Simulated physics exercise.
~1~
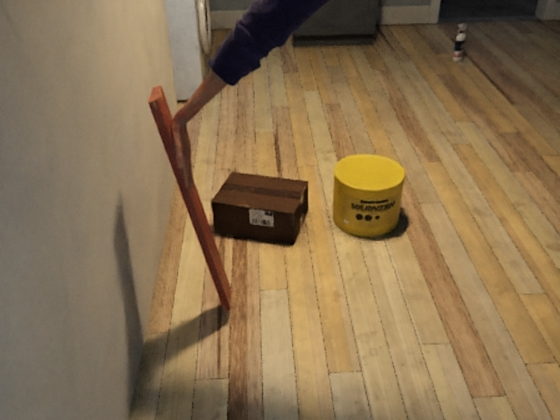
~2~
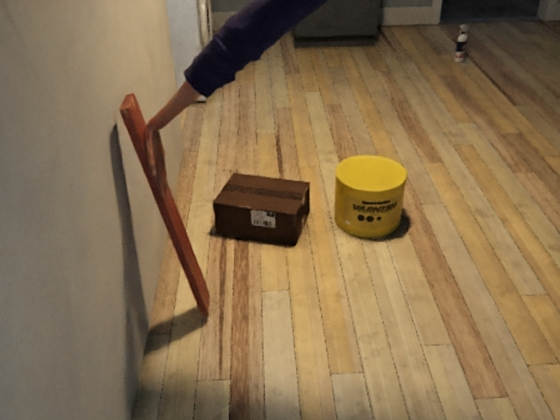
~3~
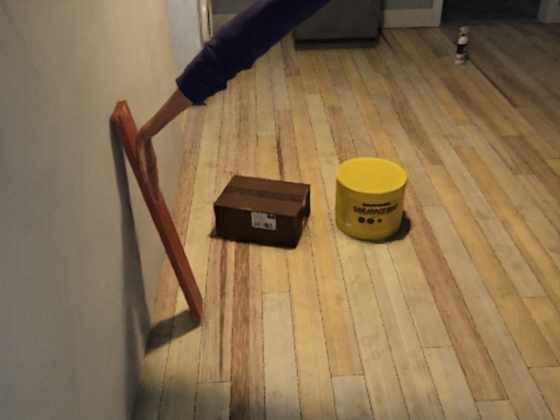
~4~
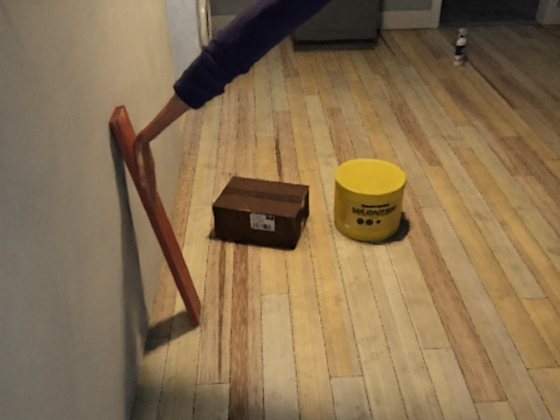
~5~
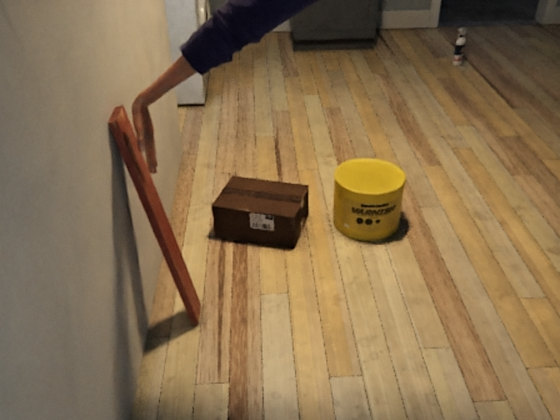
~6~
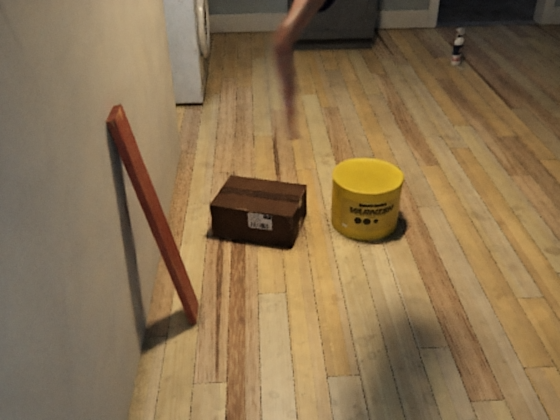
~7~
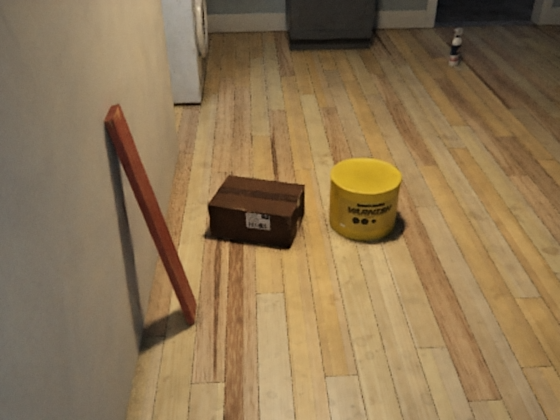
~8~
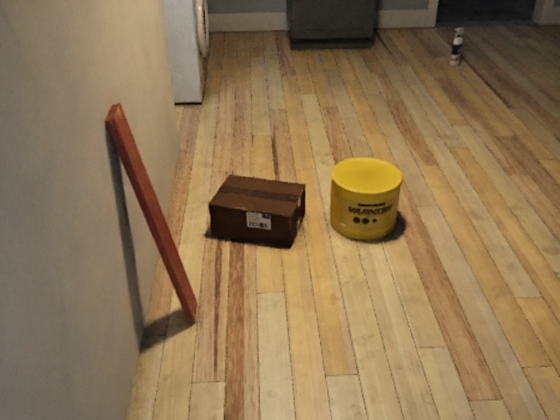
On a wooden floor beside a pale wall, a hand moved a red plank to the left and leaned it against the wall near a brown box and a yellow pail, then let go and drew away, and the plank stayed leaning there.
